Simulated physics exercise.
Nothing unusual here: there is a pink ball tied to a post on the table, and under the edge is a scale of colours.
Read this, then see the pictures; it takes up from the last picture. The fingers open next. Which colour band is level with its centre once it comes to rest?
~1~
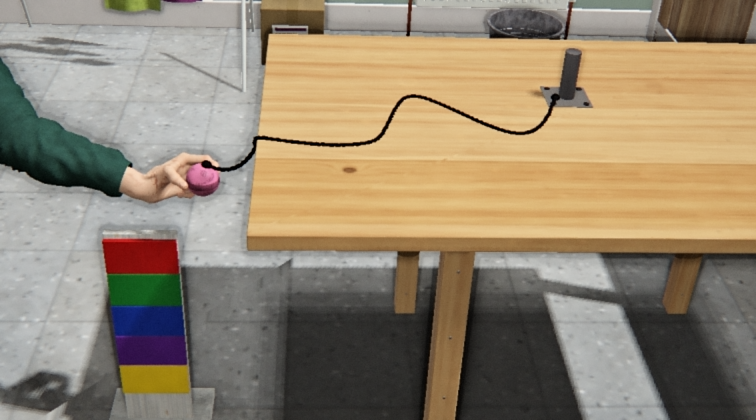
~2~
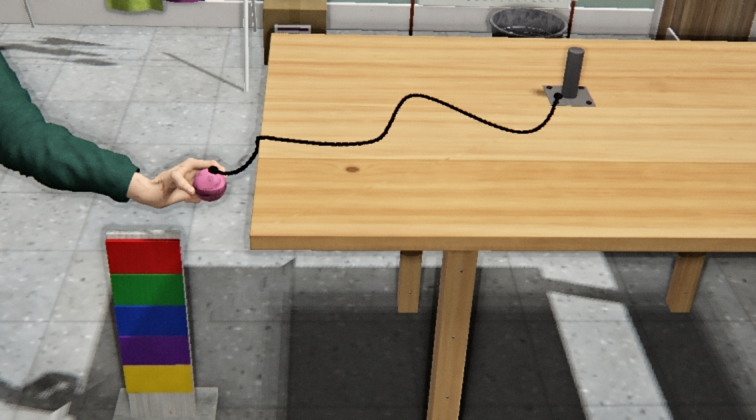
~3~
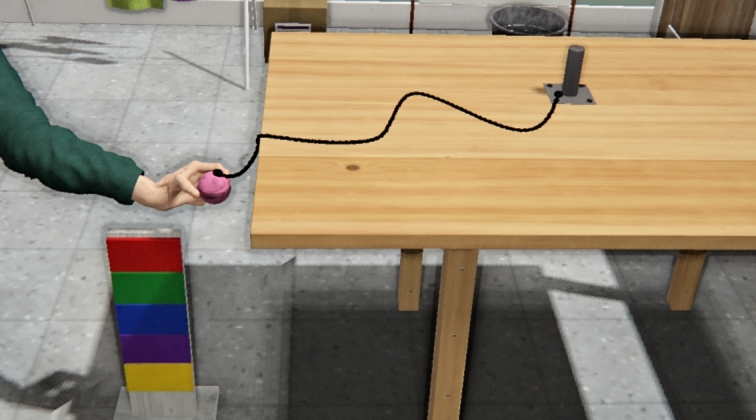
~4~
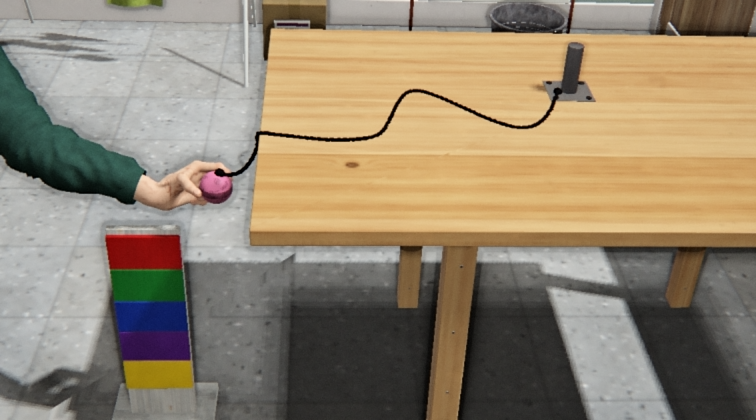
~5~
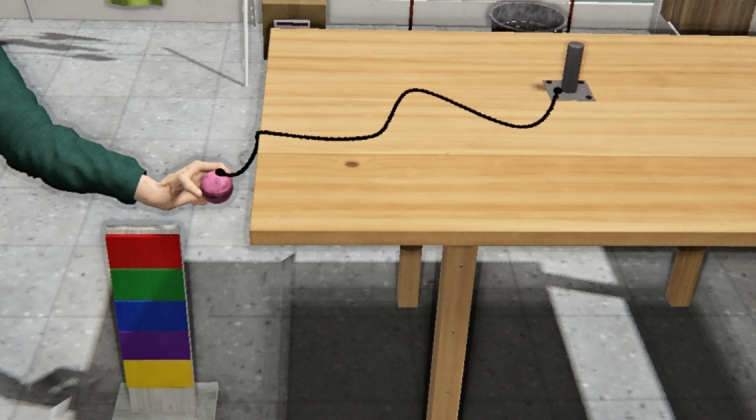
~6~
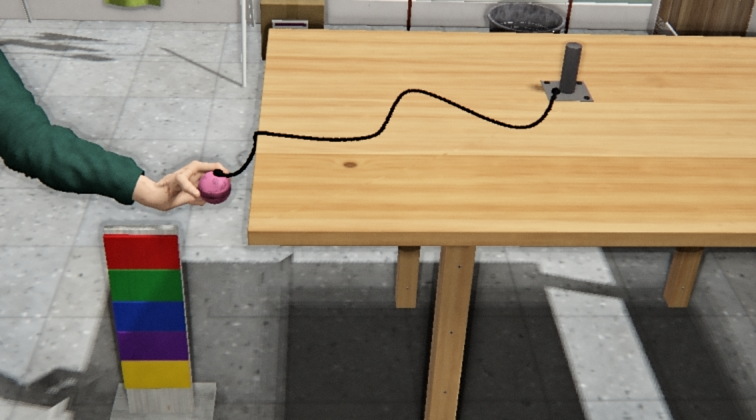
The blue band.
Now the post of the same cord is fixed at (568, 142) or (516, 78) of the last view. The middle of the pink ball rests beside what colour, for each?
Purple; purple.
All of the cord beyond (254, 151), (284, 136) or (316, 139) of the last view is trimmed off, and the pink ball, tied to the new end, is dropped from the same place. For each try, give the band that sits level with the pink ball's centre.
In order of the tries: Green; then red; then none, it hangs higher.
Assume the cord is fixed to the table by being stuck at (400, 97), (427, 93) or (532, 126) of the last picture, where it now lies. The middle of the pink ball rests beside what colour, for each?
Answer: Red, red and green, in that order.
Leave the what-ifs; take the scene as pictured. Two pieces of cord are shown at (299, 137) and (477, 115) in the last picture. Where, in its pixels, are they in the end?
They end up around (259, 206) and around (421, 104).
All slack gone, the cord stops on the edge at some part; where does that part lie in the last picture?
The piece you want is at about (385, 125).
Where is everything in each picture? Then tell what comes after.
The first frame shows pink ball (203, 180); red (141, 258); green (145, 291); blue (148, 322); purple (152, 352); yellow (155, 380).
The second frame shows pink ball (210, 185); cord through (550, 116) (485, 122) (411, 96) (383, 135) (295, 141).
The third frame shows pink ball (215, 188).
The fourth frame shows pink ball (216, 187); cord through (549, 112) (485, 117) (410, 91) (383, 131) (295, 137).
The fifth frame shows pink ball (217, 187).
The sixth frame shows pink ball (215, 188); cord through (547, 112) (483, 117) (408, 91) (381, 131) (293, 137).
Soon after, ball near (232, 293); level with green.
After that, ball near (292, 294); level with blue.
And then, ball near (249, 310); level with blue.
In the end, ball near (262, 304); level with blue. Its middle rests at the blue band.
